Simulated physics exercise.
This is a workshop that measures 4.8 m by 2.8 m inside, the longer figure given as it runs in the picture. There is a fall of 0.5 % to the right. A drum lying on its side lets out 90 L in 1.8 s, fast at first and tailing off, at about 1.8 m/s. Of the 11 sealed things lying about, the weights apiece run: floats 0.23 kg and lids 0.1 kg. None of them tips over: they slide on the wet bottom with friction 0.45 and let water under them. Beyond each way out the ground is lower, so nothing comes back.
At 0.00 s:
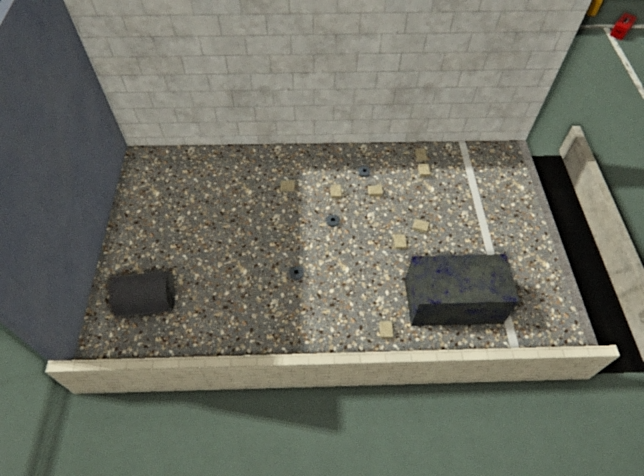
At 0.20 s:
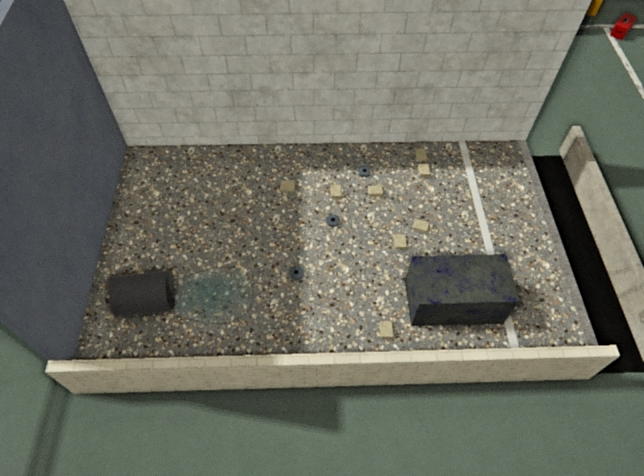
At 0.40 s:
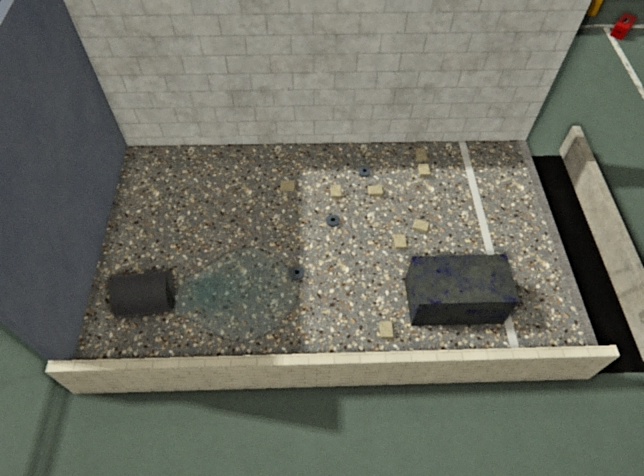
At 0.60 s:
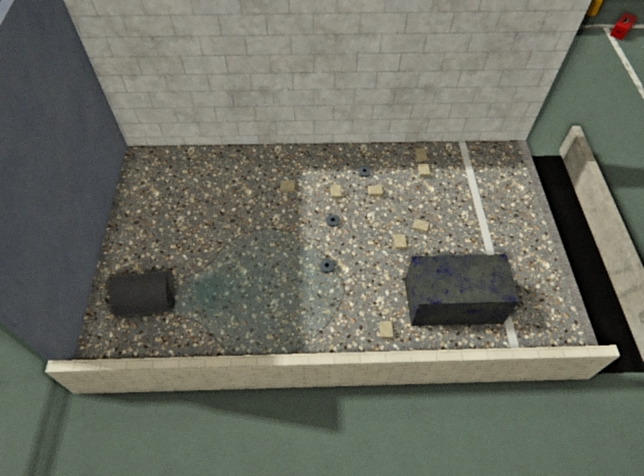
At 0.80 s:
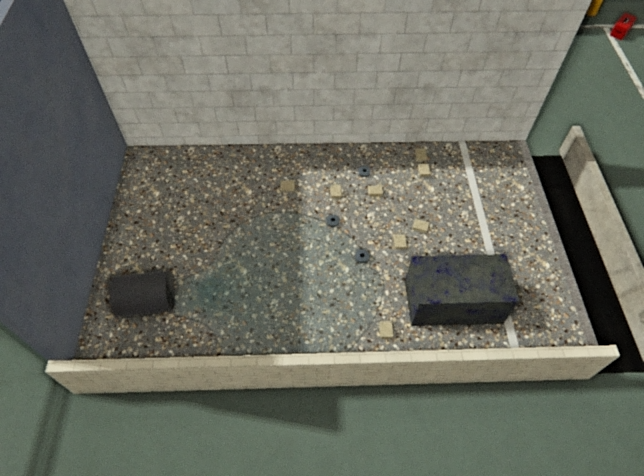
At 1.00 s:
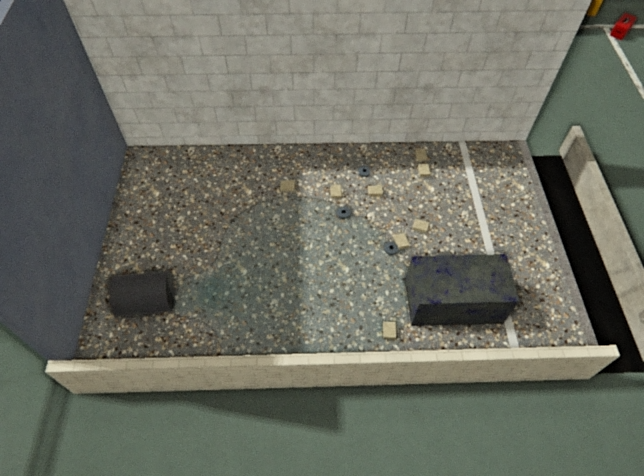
At first, small pale blocks and dark rings lie scattered on a dry speckled floor between a dark drum and a dark box. Pale bluish water then spreads rightward from the drum, and one ring slides right toward the box, followed by a slight shift of a second ring.
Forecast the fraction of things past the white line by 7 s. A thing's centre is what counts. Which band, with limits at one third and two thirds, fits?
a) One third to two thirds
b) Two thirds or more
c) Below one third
(b) Two thirds or more.
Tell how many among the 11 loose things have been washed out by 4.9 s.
The answer is 5.
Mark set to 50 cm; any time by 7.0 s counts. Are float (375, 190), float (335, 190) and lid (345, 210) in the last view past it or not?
In turn: Past it, past it, over.
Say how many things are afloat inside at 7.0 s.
At that time the total is 1.
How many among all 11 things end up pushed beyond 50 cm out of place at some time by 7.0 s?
The number is 10.
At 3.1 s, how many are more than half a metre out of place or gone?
The number comes to 8.
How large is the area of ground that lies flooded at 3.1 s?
Roughly 5.5 m2.
After 1.4 s 0 of 11 are over the mark; 2 afloat.
After 3.1 s 4 of 11 are over the mark; 5 afloat.
After 4.9 s 9 of 11 are over the mark; 5 afloat.
After 7.0 s 10 of 11 are over the mark; 1 afloat.
